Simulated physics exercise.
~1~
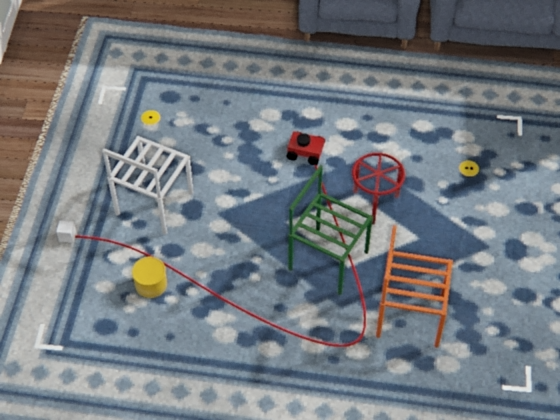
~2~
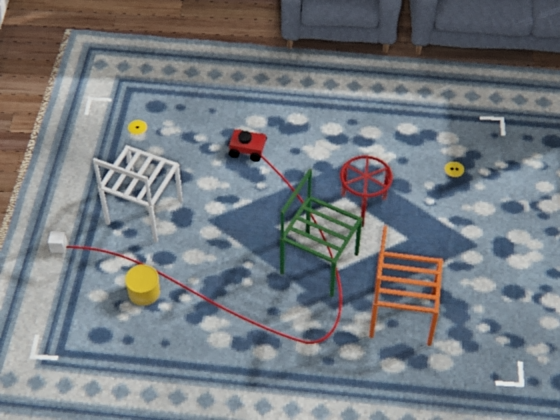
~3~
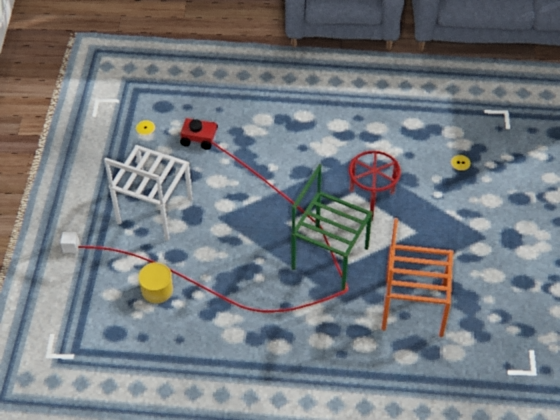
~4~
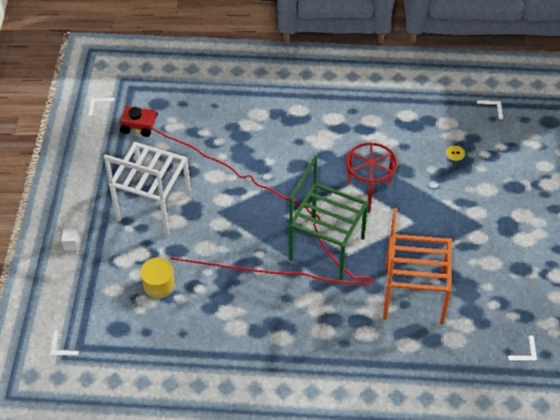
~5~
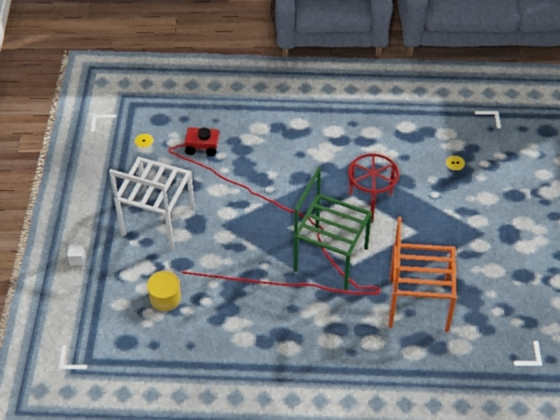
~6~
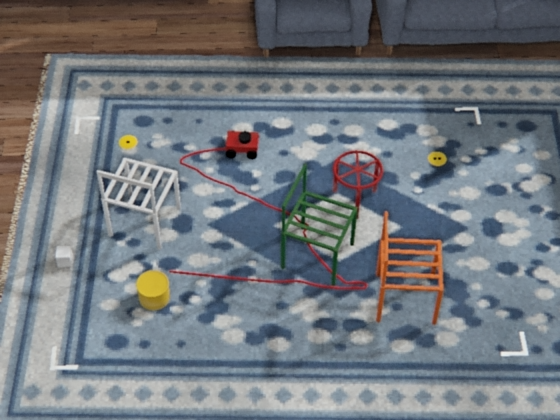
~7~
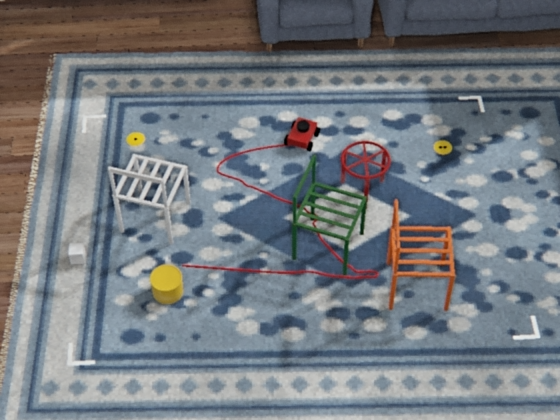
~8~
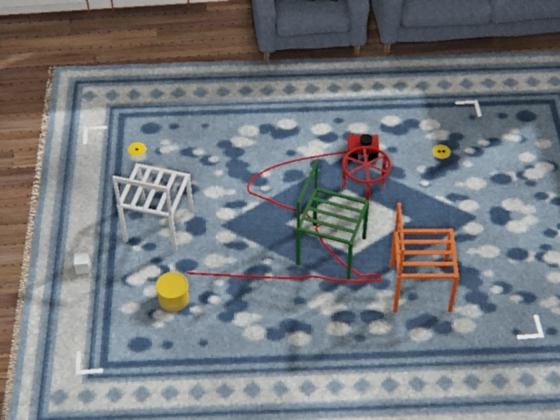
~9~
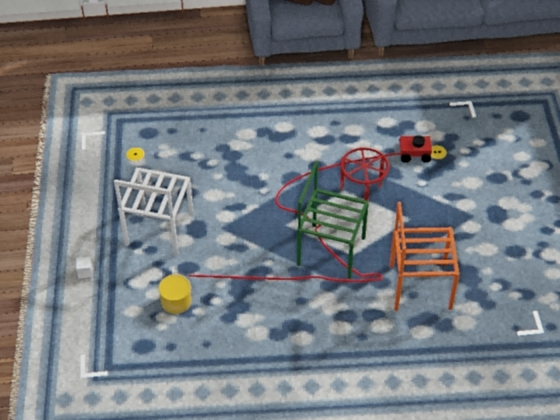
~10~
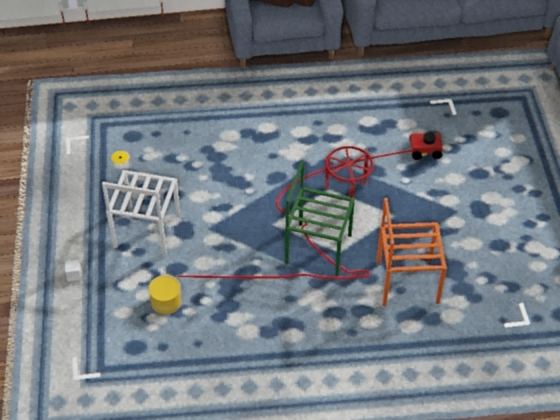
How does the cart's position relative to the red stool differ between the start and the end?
At the start the cart is to the left of the red stool and a little behind it. At the end it is to the right of the stool, at the right-hand yellow mark.
A small red cart trailing a thin red lead rolls left across a blue patterned rug in a living room, seen from above as the view drifts slightly. A white chair and yellow bin stand on the left, a green chair and red stool near the middle, and an orange chair on the right. As the cart reaches the upper-left yellow mark, the lead pulls away from the small white block. The cart then heads right, passing behind the red stool. It ends at the right-hand yellow mark, the lead unplugged and the furniture still standing.
